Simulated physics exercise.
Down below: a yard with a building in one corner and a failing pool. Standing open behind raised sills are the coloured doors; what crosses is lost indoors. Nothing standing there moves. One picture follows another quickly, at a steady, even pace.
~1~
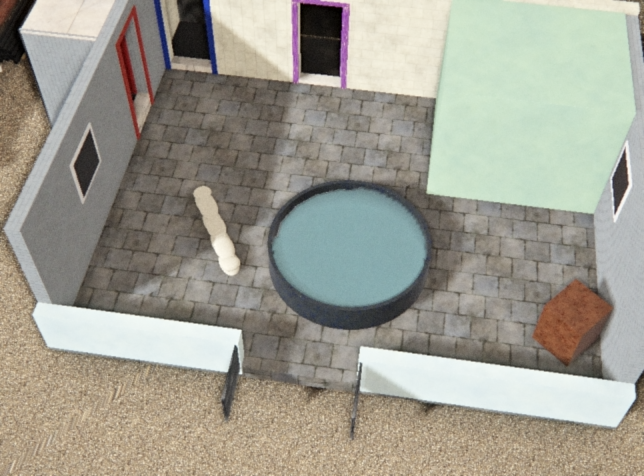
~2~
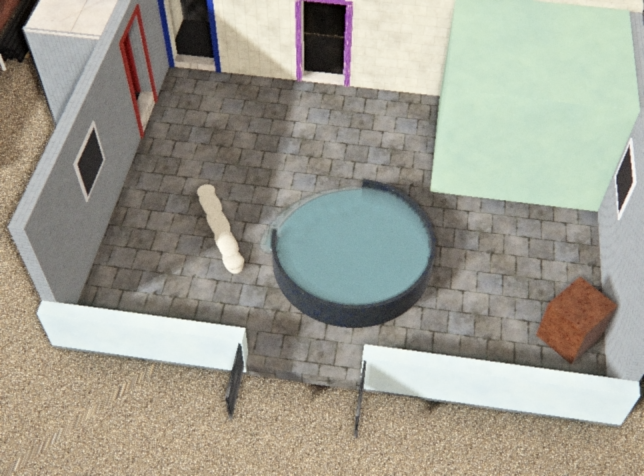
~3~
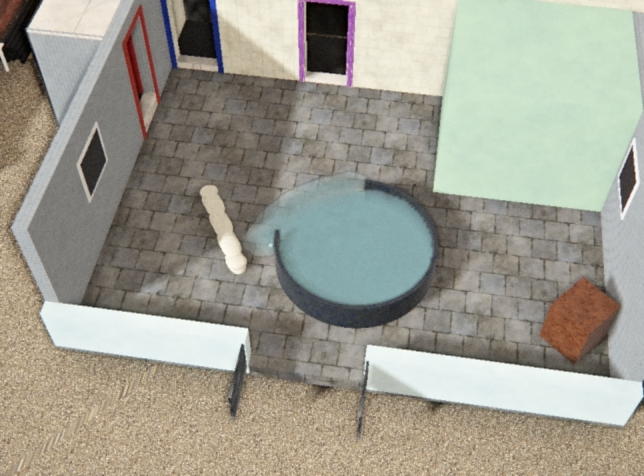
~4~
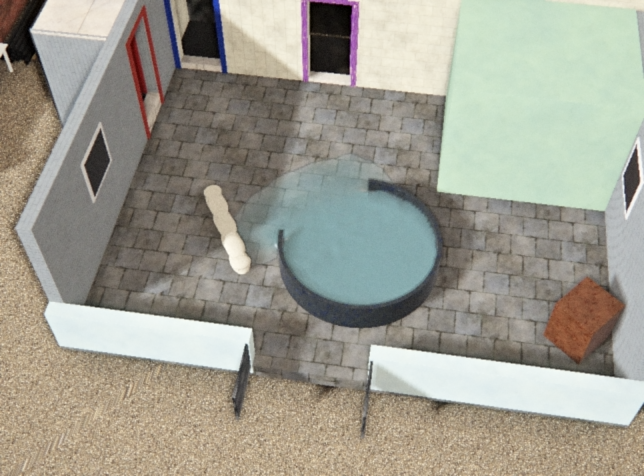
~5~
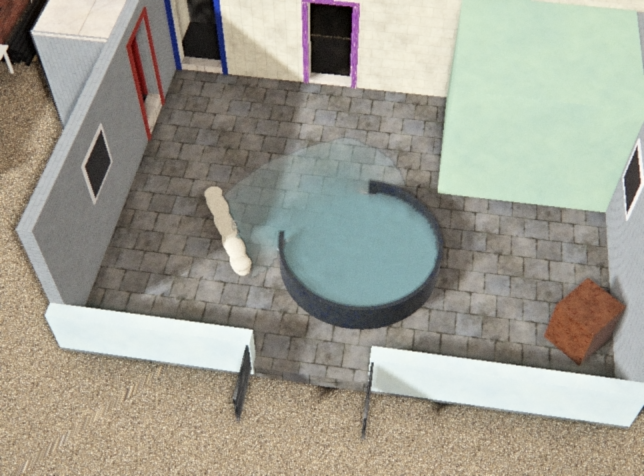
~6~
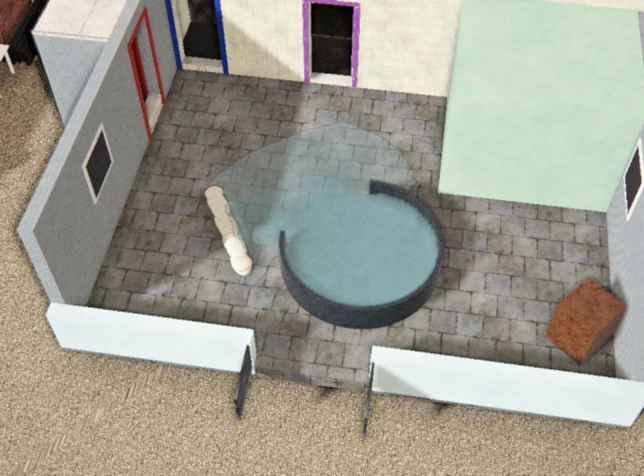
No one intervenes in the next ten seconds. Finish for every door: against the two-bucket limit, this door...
The blue door surpasses it; the purple door surpasses it; the red door remains within it.
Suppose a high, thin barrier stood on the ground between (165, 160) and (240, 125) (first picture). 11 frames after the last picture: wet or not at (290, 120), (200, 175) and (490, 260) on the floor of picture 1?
Reading them off in sequence: Swamped, swamped, spared.
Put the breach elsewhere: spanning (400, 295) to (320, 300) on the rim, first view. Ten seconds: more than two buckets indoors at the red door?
In that case the red door stays inside the limit.
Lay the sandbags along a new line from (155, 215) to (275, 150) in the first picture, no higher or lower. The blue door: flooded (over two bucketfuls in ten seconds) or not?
Looks like the blue door stays short of it in that case.
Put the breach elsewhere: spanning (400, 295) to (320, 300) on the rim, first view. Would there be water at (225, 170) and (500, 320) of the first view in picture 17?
As listed: Unflooded, submerged.
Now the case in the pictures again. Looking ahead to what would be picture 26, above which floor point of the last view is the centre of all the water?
That puts it at around (286, 176).
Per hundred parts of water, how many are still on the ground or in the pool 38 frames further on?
Estimate: Near 92 %.
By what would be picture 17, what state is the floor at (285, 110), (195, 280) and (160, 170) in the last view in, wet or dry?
Same order as asked: Drenched; dry as before; drenched.
A moment on, water covers 30 % of the floor; the blue door not reached, the purple door wet at the sill, nothing in, the red door not reached.
Next, water covers 40 % of the floor; the blue door wet at the sill, nothing in, the purple door under two buckets in, the red door wet at the sill, nothing in.
Then, water covers 45 % of the floor; the blue door over two buckets in, the purple door over two buckets in, the red door wet at the sill, nothing in.
Later, water covers 60 % of the floor; the blue door far over two buckets in, the purple door far over two buckets in, the red door wet at the sill, nothing in.
In the end, water covers 80 % of the floor; the blue door far over two buckets in, the purple door far over two buckets in, the red door wet at the sill, nothing in.
